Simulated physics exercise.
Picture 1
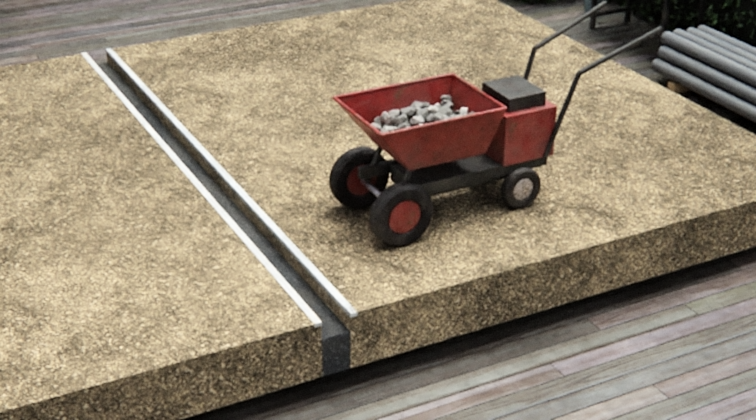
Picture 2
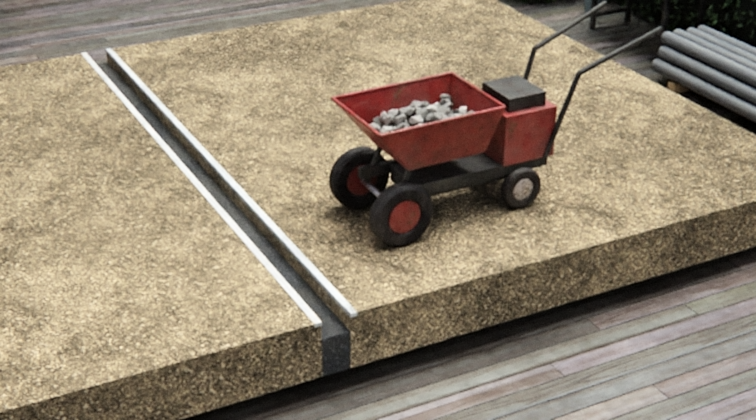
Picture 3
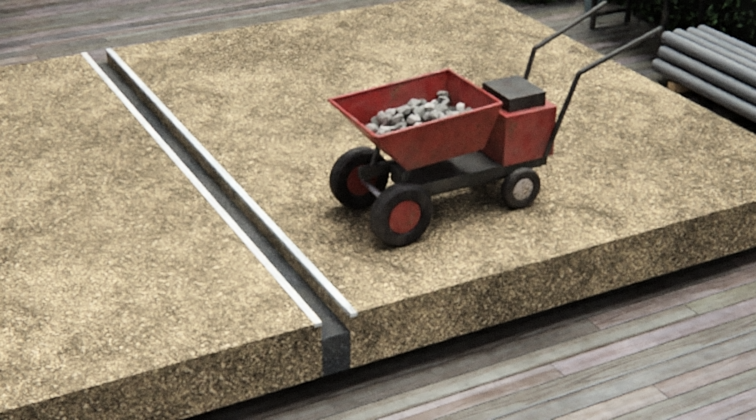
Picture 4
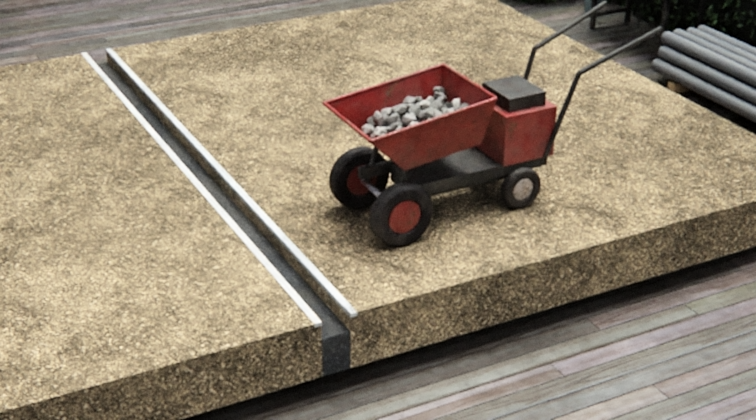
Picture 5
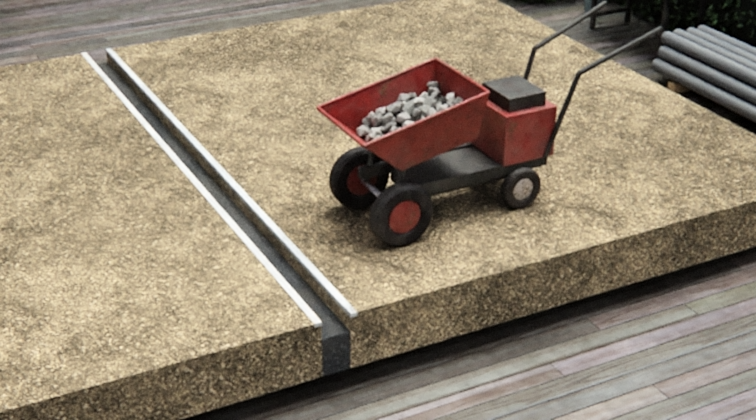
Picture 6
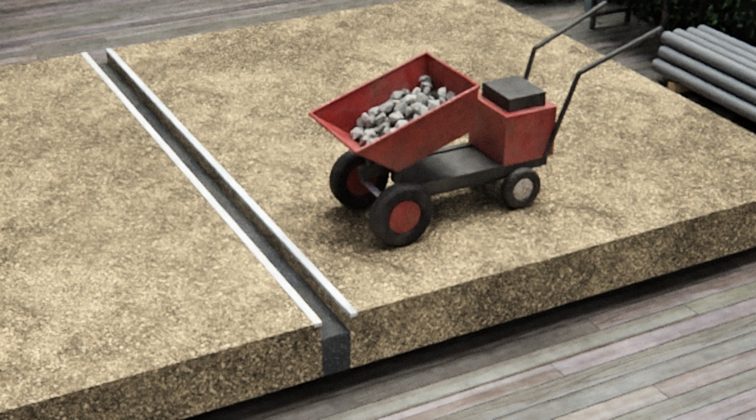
In the video, a small red power barrow loaded with broken stones stands on a gravelly platform to the right of a narrow trench, and its skip gradually tilts forward toward the left while the wheels stay in place.
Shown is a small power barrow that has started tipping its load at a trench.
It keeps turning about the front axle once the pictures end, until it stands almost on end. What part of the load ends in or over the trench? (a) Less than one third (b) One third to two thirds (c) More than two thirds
(b) One third to two thirds.
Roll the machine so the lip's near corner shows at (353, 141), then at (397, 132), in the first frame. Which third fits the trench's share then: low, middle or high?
Under a third; then in the middle band.
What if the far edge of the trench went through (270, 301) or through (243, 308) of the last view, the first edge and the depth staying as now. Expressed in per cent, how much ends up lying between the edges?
The first try comes out at 90 percent and the second at 100 percent.
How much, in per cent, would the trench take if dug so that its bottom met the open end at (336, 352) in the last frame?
Something like 70 %.
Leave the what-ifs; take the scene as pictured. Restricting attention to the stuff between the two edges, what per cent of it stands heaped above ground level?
My figure is near 40 per cent.
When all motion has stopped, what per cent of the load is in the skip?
Roughly 5 per cent of the load.
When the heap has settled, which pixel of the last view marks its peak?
Summit once settled: About (274, 237).
Just after the last frame, skip tipped steeply; every one in the skip.
A moment on, skip tipped right over; the larger part in the skip; just a few short of the trench; about a tenth in or heaped over the trench; just a few beyond it; just a few falling.
Further on, skip tipped right over; about a tenth in the skip; about a tenth short of the trench; roughly half in or heaped over the trench; roughly a quarter beyond it.
When it is over, skip tipped right over; about a tenth in the skip; about a tenth short of the trench; roughly half in or heaped over the trench; roughly a third beyond it.
